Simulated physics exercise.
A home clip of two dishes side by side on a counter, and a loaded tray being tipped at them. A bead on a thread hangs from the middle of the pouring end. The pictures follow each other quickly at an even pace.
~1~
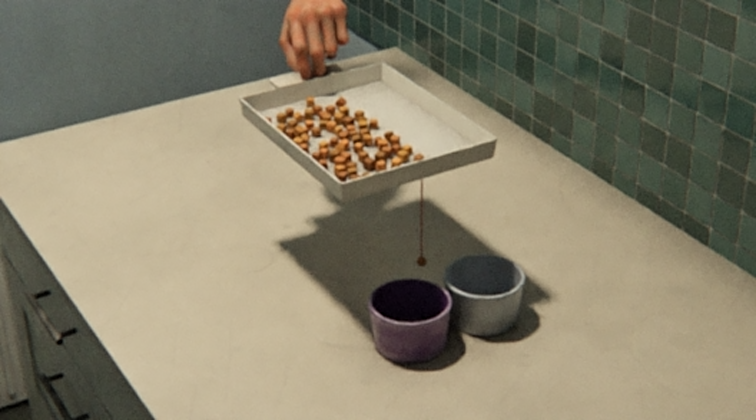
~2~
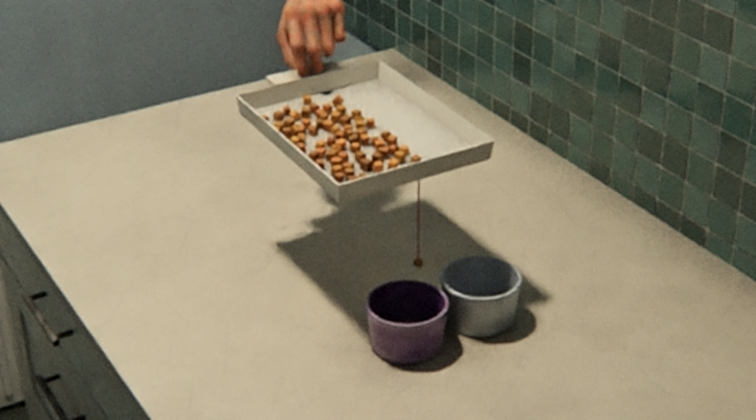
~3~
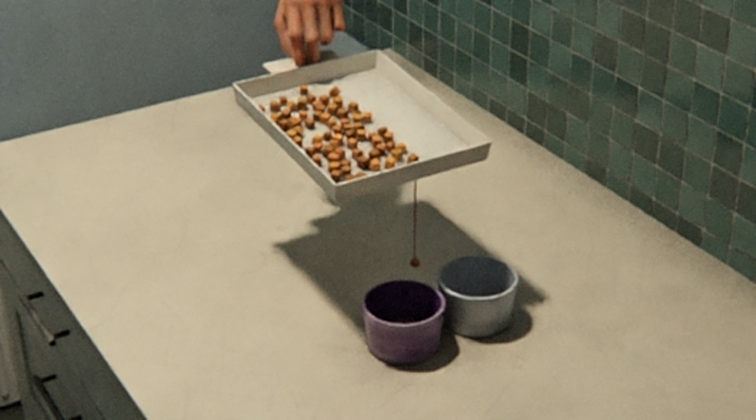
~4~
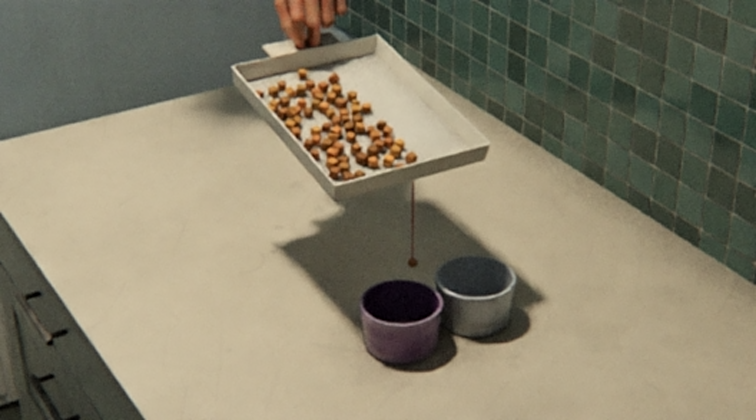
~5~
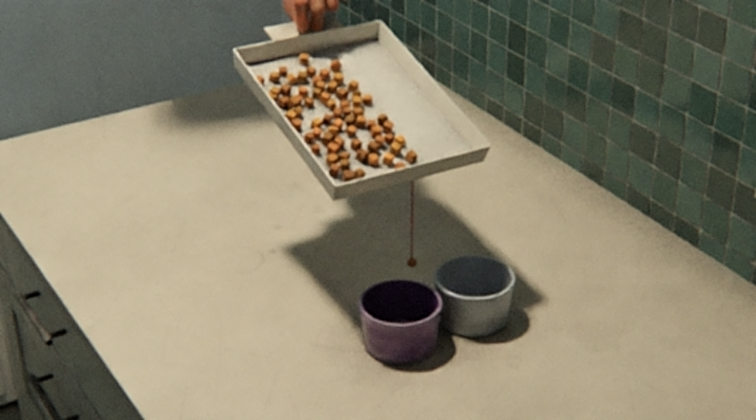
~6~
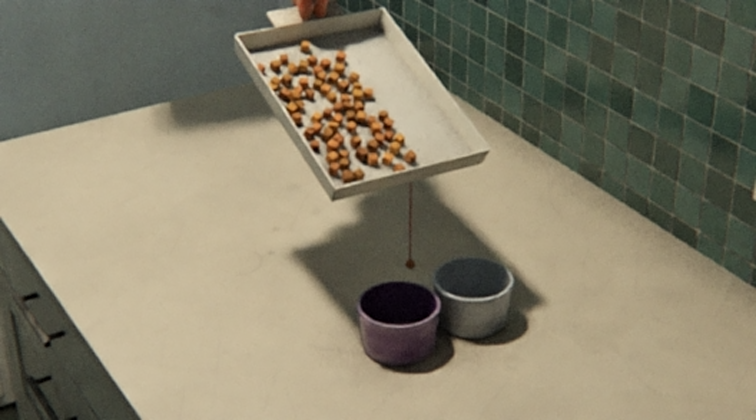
A hand raised the back of a white tray of small brown cubes, tilting it gradually more steeply toward a purple dish and a gray one on the counter, while the cubes stayed on the tray.
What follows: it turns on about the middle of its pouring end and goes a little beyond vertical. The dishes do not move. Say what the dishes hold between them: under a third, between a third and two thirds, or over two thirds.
Caught overall: Between a third and two thirds.
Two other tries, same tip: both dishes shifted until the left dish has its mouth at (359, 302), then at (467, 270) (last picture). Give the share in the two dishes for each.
First some 10, then 30 per cent.
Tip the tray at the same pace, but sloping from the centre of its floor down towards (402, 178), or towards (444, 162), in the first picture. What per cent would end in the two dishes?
About 40 and 60 per cent.
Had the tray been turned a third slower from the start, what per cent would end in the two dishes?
It comes to 50 per cent or so.
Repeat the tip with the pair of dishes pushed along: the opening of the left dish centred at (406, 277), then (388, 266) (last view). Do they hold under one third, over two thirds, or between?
First under a third, then under a third.
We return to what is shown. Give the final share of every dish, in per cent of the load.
Left dish: 20 %, right dish: 30 %.
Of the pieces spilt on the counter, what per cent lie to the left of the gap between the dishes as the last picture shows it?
Near 30 %.
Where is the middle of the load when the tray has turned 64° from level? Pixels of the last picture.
Roughly at (394, 155).
Soon, tray tipped steeply; nearly all on the tray; a stray few in the air.
A while on, tray tipped past a quarter turn; nearly all on the tray; a stray few in the left dish; a small part outside both; a small part in the air.
Towards the end, tray tipped past a quarter turn; about a quarter in the left dish; about a third in the right dish; about half outside both.
Finally, tray tipped past a quarter turn; about a quarter in the left dish; about a third in the right dish; about half outside both.
